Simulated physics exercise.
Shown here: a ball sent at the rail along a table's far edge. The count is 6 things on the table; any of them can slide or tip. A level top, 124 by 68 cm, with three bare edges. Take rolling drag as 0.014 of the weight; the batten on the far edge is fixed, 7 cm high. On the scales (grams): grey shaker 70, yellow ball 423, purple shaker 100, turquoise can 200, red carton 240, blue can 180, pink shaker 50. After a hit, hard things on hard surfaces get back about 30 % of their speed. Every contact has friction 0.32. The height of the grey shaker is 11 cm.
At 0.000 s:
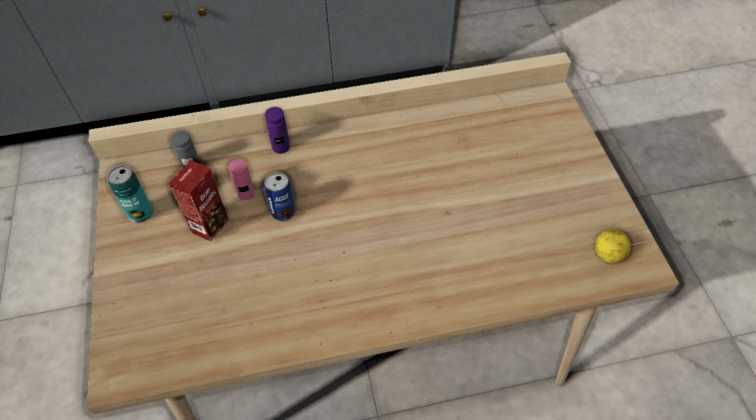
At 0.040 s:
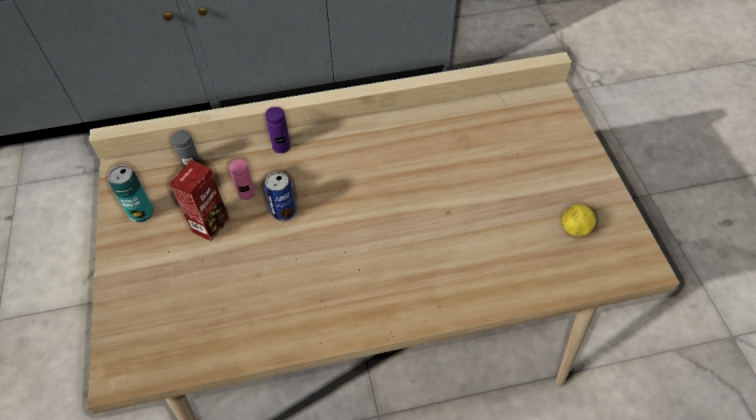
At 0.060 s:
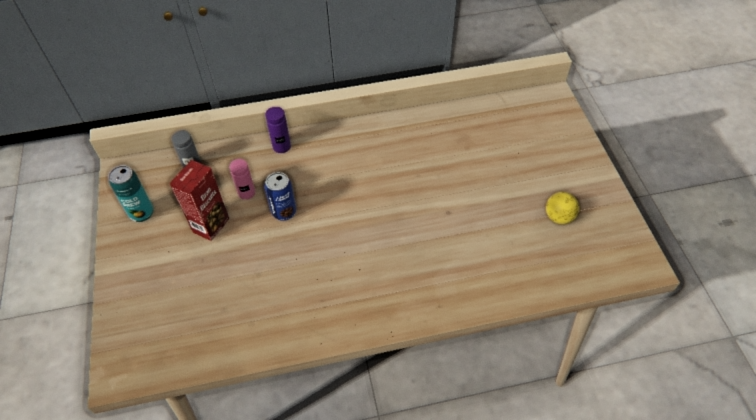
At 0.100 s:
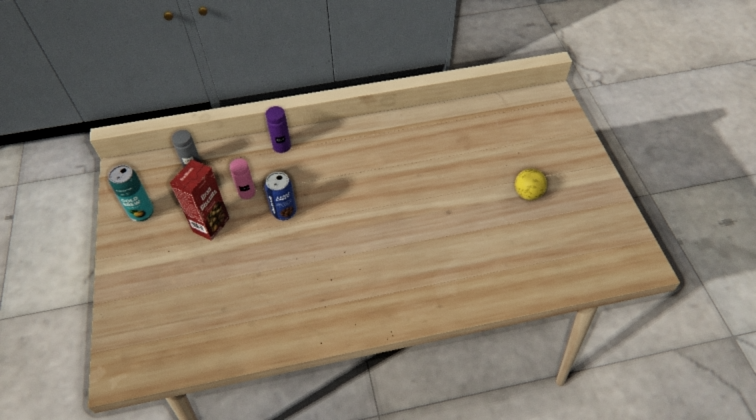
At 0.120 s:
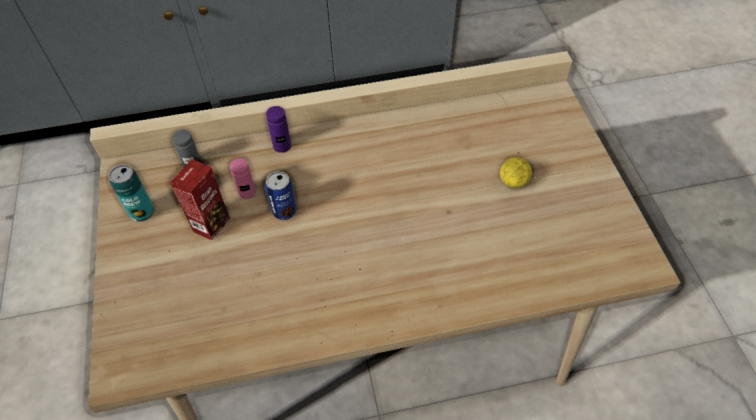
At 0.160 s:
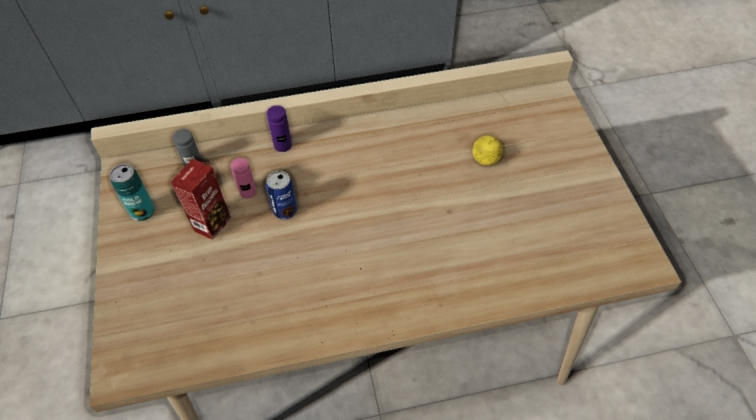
A yellow ball rolled steadily across the wooden table from the right side, moving up and left toward the raised back edge, while the cans, red carton and small shakers on the left stayed still.
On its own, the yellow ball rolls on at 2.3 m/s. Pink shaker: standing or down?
Looks like it comes down.
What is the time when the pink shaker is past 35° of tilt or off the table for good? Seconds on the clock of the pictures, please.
That first happens close to 1.3 seconds.
After 0.56 s, yellow ball near (330, 150).
After 0.96 s, yellow ball near (207, 191); pink shaker leaning 16° near (174, 191).
At rest (2.3 s), tipped over on the table, pink shaker; the other 5 in place, give or take 4 cm. Seen from the same camera at the end, pink shaker near (124, 181).
